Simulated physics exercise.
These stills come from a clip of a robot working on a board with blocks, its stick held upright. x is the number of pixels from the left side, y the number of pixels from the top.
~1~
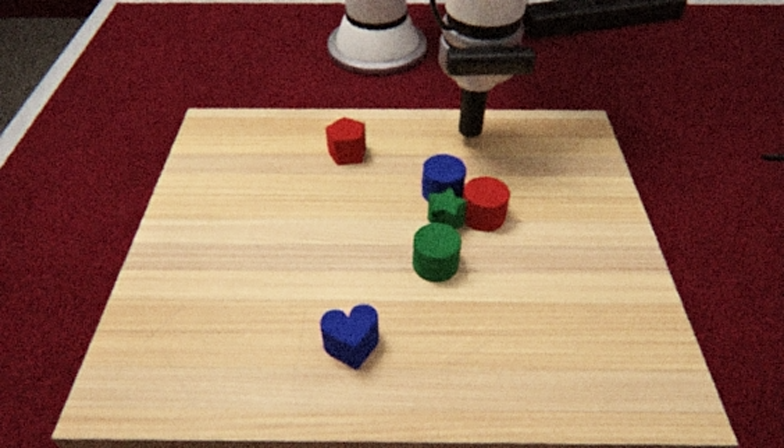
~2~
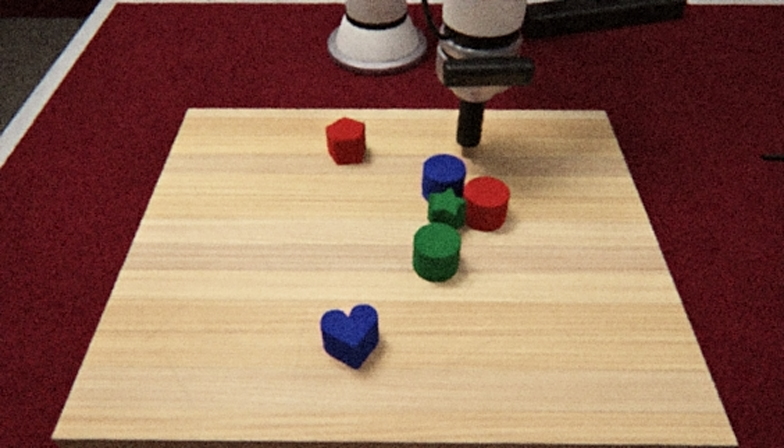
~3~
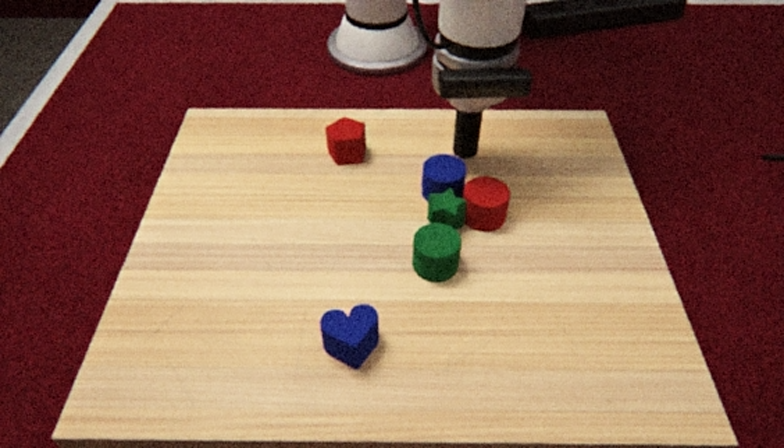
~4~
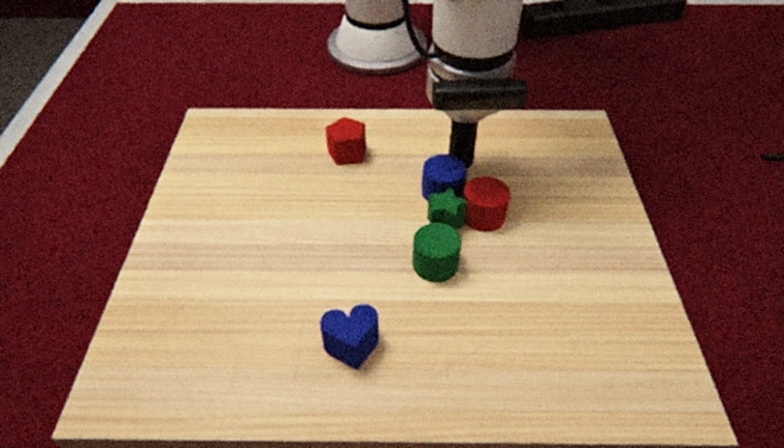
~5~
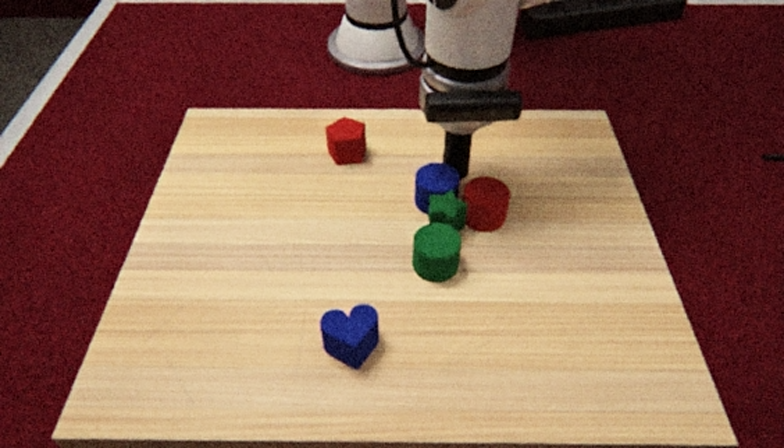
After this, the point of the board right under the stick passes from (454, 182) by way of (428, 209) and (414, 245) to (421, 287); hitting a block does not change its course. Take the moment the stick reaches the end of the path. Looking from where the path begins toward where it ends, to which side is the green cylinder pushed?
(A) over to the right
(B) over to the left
B (over to the left)
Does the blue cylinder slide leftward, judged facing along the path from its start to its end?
I'd say no.
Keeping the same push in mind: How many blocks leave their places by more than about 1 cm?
The push will move three blocks or more.
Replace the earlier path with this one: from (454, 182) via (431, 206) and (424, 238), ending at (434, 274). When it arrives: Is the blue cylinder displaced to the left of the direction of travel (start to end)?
No, I don't think so.
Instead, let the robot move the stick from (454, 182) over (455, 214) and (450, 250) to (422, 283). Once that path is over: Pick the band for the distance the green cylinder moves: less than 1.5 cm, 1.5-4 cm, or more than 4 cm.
That block covers upwards of 4 cm.
On the path given first. One third of the way, stick at (427, 200); green cylinder at (441, 247); blue cylinder at (404, 204); green star at (443, 214), turned 50° anticlockwise.
Two thirds of the way, stick at (414, 237); green cylinder at (441, 249); blue cylinder at (377, 231); green star at (448, 218), turned 70° anticlockwise.
At the end, stick at (421, 277); green cylinder at (462, 274); blue cylinder at (376, 234); green star at (448, 218), turned 75° anticlockwise; red cylinder in place.
